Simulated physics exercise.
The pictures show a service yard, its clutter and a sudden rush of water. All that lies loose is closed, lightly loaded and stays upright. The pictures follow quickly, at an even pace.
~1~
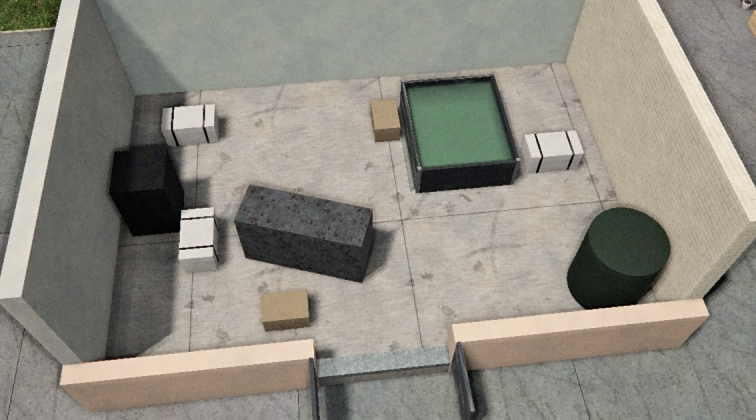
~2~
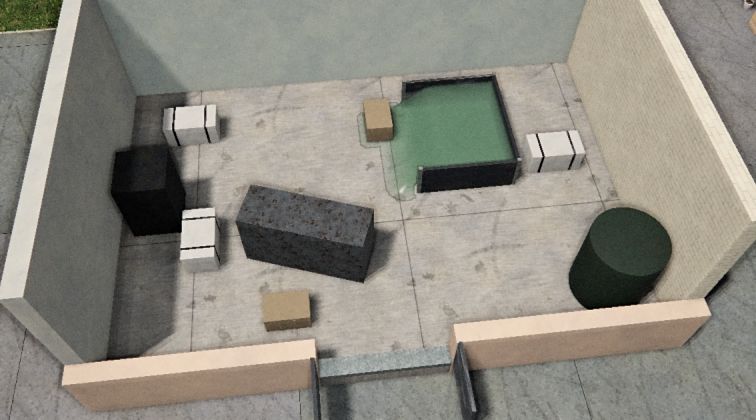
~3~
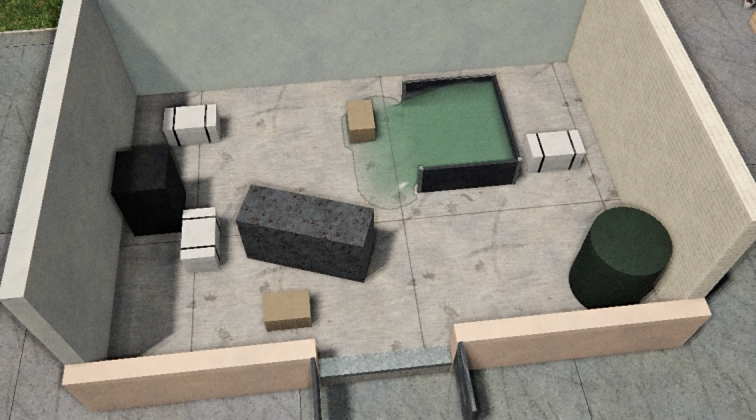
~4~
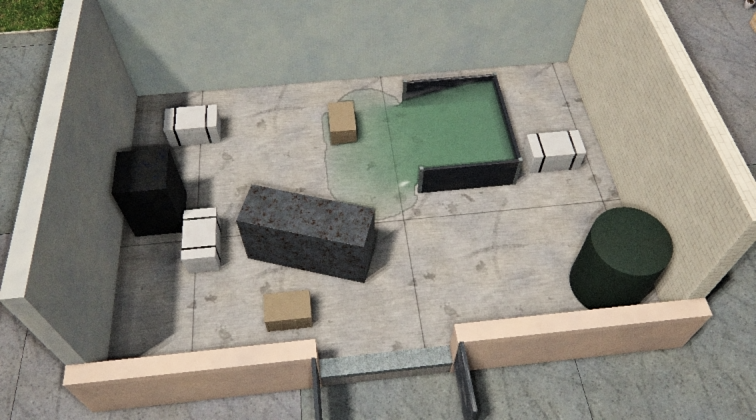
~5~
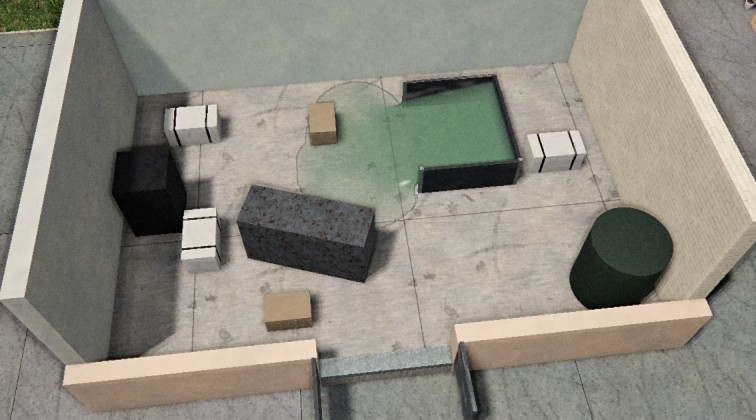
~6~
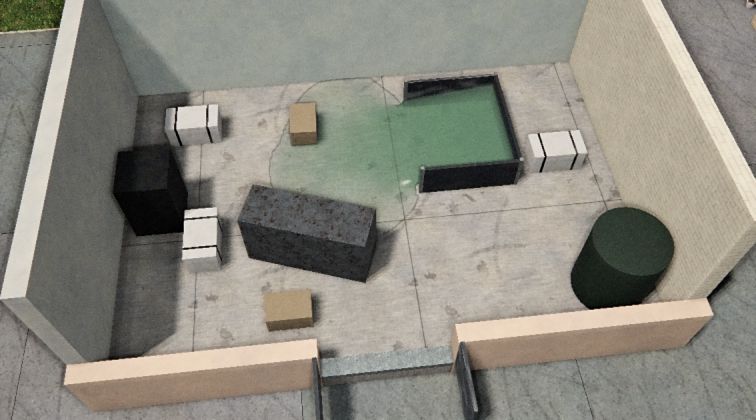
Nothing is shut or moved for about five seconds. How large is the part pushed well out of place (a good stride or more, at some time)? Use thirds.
It is one to two thirds.
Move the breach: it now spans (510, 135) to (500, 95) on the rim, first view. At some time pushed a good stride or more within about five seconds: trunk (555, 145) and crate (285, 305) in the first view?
In that order: Pushed that far, less than that.
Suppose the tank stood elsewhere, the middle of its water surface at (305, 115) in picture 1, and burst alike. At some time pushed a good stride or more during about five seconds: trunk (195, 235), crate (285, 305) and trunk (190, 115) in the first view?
In that order: Swept aside, not that far, pushed that far.
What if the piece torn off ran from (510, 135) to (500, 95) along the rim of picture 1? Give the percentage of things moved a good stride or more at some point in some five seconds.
Near 20 in a hundred.
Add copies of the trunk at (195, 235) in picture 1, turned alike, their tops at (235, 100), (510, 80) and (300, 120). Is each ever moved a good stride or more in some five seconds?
In turn: Moved that far, never so far, shifted that much.
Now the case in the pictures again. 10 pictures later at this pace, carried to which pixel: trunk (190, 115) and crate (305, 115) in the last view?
At about (154, 113) and (193, 105).
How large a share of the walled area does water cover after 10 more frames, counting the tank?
Roughly 45 per cent.
A moment on, 1 of 5 are well off their spots; 0 afloat.
Next, 2 of 5 are well off their spots; 1 afloat.
Later, 2 of 5 are well off their spots; 2 afloat.
In the end, 2 of 5 are well off their spots, and 3 have been at some point; 3 afloat.
